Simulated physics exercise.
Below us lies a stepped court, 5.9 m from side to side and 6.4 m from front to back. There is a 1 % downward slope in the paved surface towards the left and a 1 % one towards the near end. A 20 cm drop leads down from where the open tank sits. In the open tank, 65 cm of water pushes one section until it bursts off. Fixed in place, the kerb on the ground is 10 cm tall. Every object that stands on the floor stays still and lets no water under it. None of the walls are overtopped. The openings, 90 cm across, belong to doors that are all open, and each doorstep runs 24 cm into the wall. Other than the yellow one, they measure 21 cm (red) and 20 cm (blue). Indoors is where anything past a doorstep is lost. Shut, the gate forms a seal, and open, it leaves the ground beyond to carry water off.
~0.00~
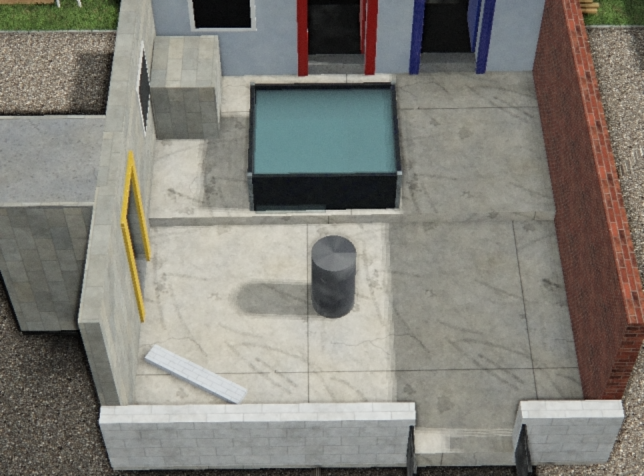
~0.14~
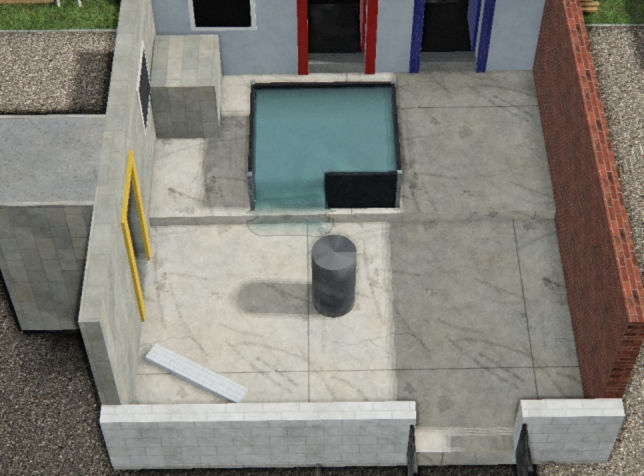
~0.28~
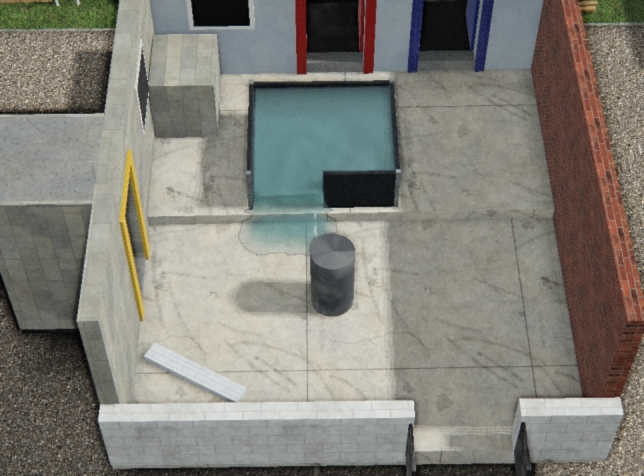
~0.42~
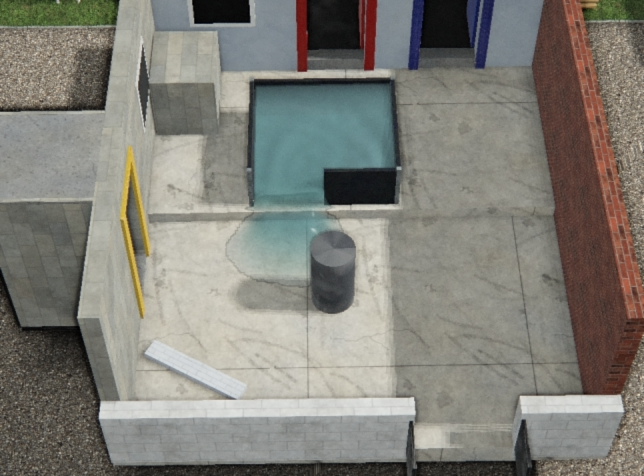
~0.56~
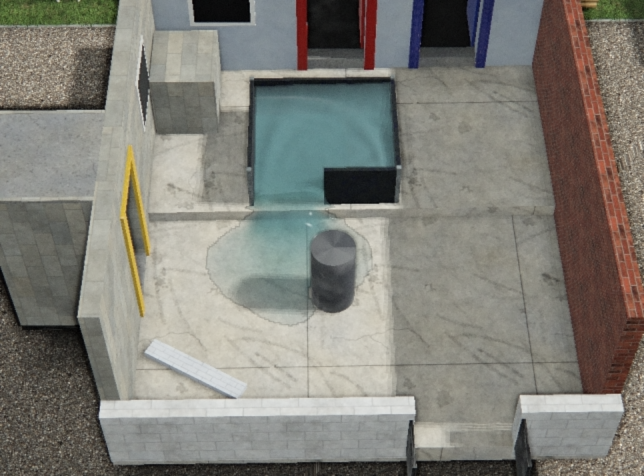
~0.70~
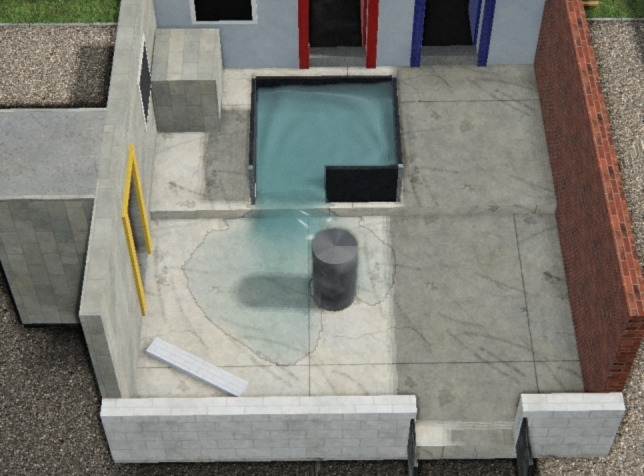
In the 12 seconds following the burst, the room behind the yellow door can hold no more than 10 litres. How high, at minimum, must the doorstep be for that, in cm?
13.5 cm.
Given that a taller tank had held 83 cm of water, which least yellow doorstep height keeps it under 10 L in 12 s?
Around 18 cm high.
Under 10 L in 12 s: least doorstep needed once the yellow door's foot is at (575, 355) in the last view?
11.0 cm.
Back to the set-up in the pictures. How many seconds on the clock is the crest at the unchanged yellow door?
That happens close to 5.0 s on the clock.
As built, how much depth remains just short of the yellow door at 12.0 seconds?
You'd measure close to 14.0 cm there.
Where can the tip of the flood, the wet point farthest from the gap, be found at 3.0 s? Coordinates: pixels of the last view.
In the last picture, around (539, 427).
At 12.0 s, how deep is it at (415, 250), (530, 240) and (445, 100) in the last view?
Depth: About 6, 5, 0 cm.
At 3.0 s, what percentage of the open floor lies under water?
45 %.
After 1.4 s water covers 30 % of the floor, deepest (35 cm) near (313, 282); 12 cm at the yellow door, 0 litres in over its 9 cm doorstep.
After 3.0 s water covers 45 % of the floor, deepest (34 cm) near (205, 384); 6 cm at the yellow door, 15 litres in over its 9 cm doorstep.
After 12.0 s water covers 65 % of the floor, deepest (20 cm) near (133, 434); 14 cm at the yellow door, 65 litres in over its 9 cm doorstep.
At the yellow door as built, the water arrived by 1.2 s and peaked near 14 cm at 4.8 s.
Run again over the same 12 s with other heights there, 30 litres in over 11 cm, 4 litres over 15 cm. The limit of 10 litres is kept from about 13.5 cm up.
